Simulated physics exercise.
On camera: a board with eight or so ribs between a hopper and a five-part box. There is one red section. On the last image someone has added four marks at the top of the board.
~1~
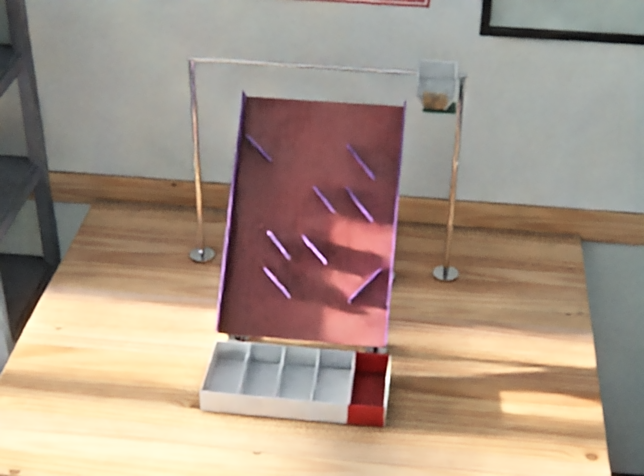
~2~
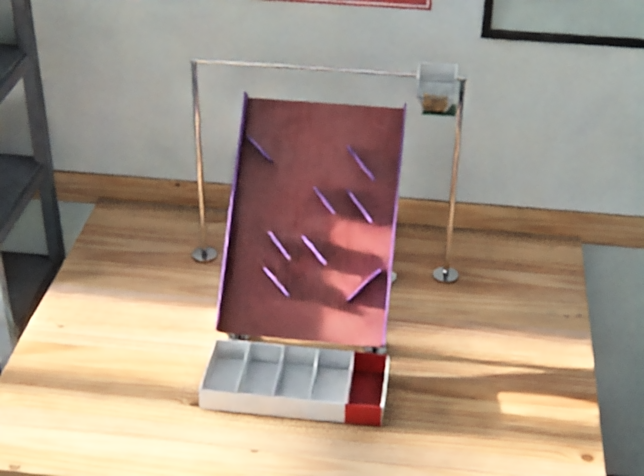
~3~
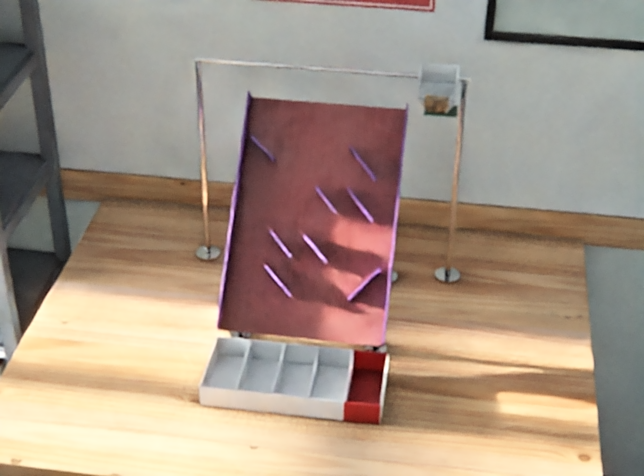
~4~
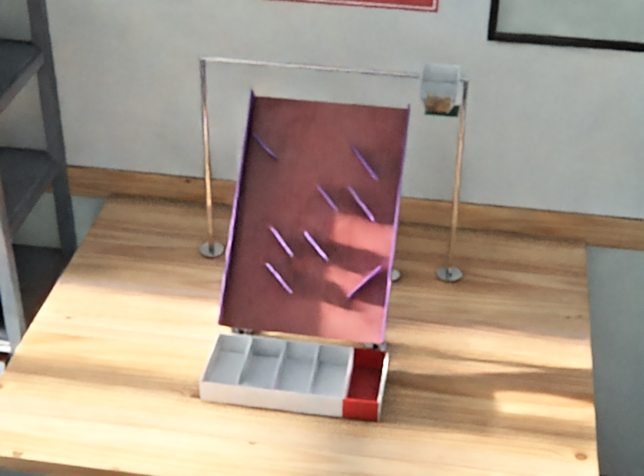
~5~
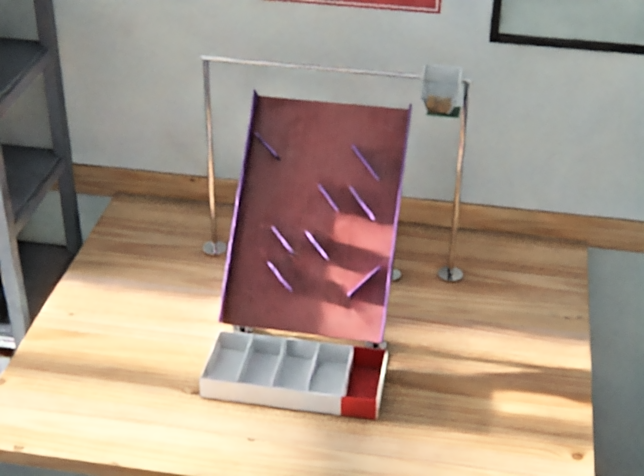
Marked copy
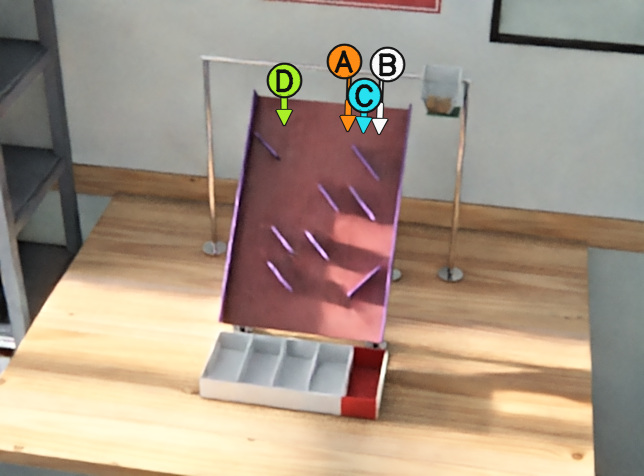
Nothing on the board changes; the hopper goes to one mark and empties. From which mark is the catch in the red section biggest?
B is best.
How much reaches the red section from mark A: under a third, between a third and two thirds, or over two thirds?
Under a third.
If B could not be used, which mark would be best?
That would be C.
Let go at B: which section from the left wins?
The fifth.
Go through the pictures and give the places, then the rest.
In the first frame, hopper at (435, 102), round wooden beads, door shut.
In the second frame, ribs (247, 135) to (271, 159), (348, 145) to (374, 179), (314, 187) to (334, 212).
In the third frame, ribs (348, 188) to (372, 220), (270, 230) to (290, 256), (304, 234) to (326, 261).
In the fourth frame, ribs (267, 263) to (290, 291), (348, 296) to (380, 266).
In the fifth frame, red section at (358, 406), number 5 of 5 from the left.
On the marked copy, mark A meets the board at (347, 125); mark B meets the board at (379, 128); mark C meets the board at (363, 127); mark D meets the board at (284, 119).
For mark A, about a quarter in the red section, most in other sections, a stray few outside the box.
For mark B, about half in the red section, about half in other sections.
For mark C, about a third in the red section, about half in other sections, a small part outside the box.
For mark D, a small part in the red section, most in other sections, a small part outside the box.
